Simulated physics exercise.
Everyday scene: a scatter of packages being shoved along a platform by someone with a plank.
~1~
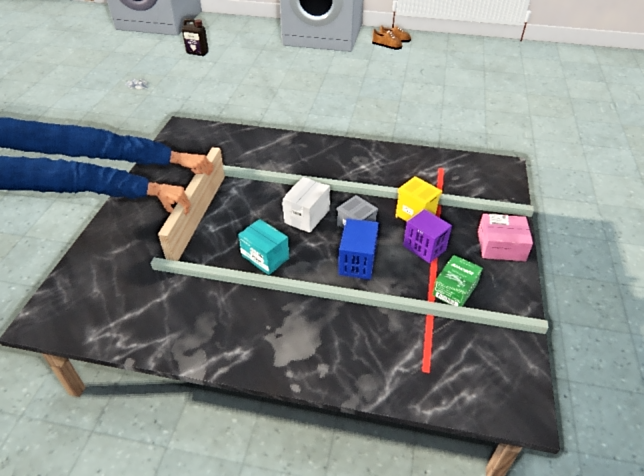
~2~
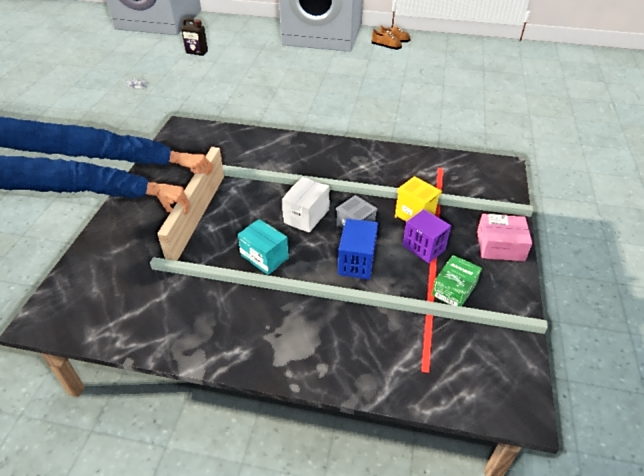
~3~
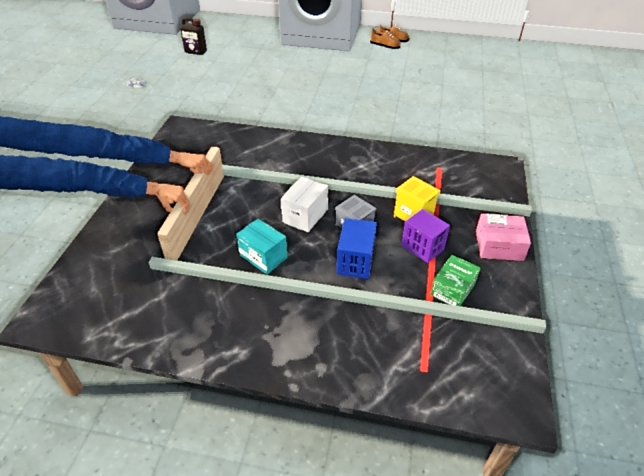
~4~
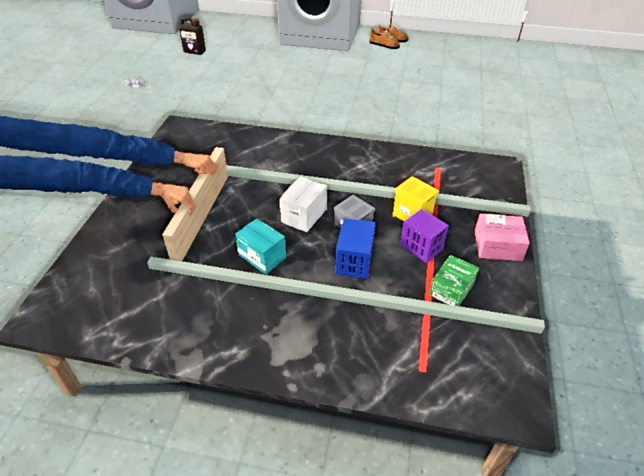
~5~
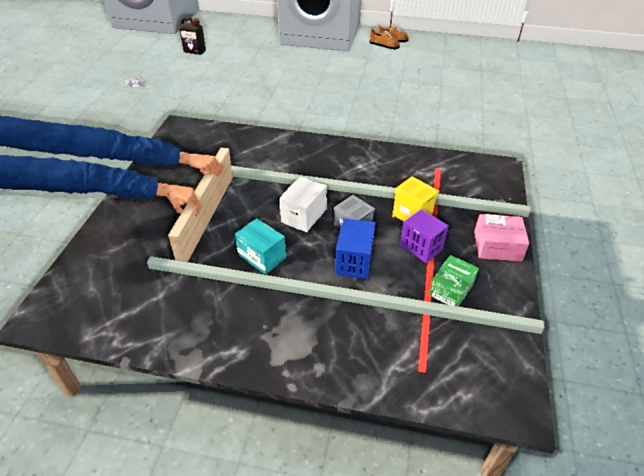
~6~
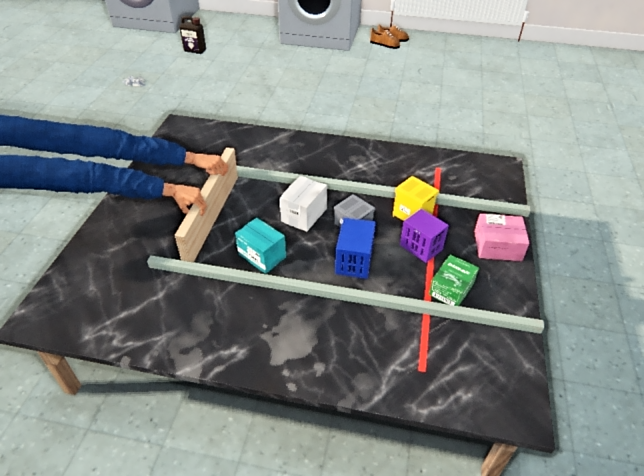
A wooden plank held by two hands slides slightly right toward scattered boxes on a table.
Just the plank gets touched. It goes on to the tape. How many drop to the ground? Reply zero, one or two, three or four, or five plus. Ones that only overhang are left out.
Zero.
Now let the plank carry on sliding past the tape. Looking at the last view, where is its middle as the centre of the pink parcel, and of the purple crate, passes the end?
The pink parcel gives roughly (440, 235), the purple crate roughly (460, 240).
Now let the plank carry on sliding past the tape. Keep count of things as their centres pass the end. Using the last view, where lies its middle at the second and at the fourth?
At (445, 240) for the second, at (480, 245) for the fourth.
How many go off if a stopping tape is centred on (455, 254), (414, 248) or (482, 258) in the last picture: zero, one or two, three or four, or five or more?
Place one: Either one or two; place two: Zero; place three: Either three or four.
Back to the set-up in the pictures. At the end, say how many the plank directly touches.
Contact count: 2.
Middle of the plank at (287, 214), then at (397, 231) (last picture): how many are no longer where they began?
Well, it's 2 at the first one and 8 at the second.
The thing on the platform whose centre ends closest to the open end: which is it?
That would be the pink parcel.
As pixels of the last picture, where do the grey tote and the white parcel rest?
Okay, so first (482, 231), and next (451, 222).
Early on, none off yet; pink parcel at rest near (501, 237); green box at rest near (454, 281); purple crate at rest near (424, 235).
A while later, none off yet; pink parcel at rest near (501, 237); green box at rest near (454, 281); purple crate travelled a little near (435, 238).
Finally, the number that fall off is zero.
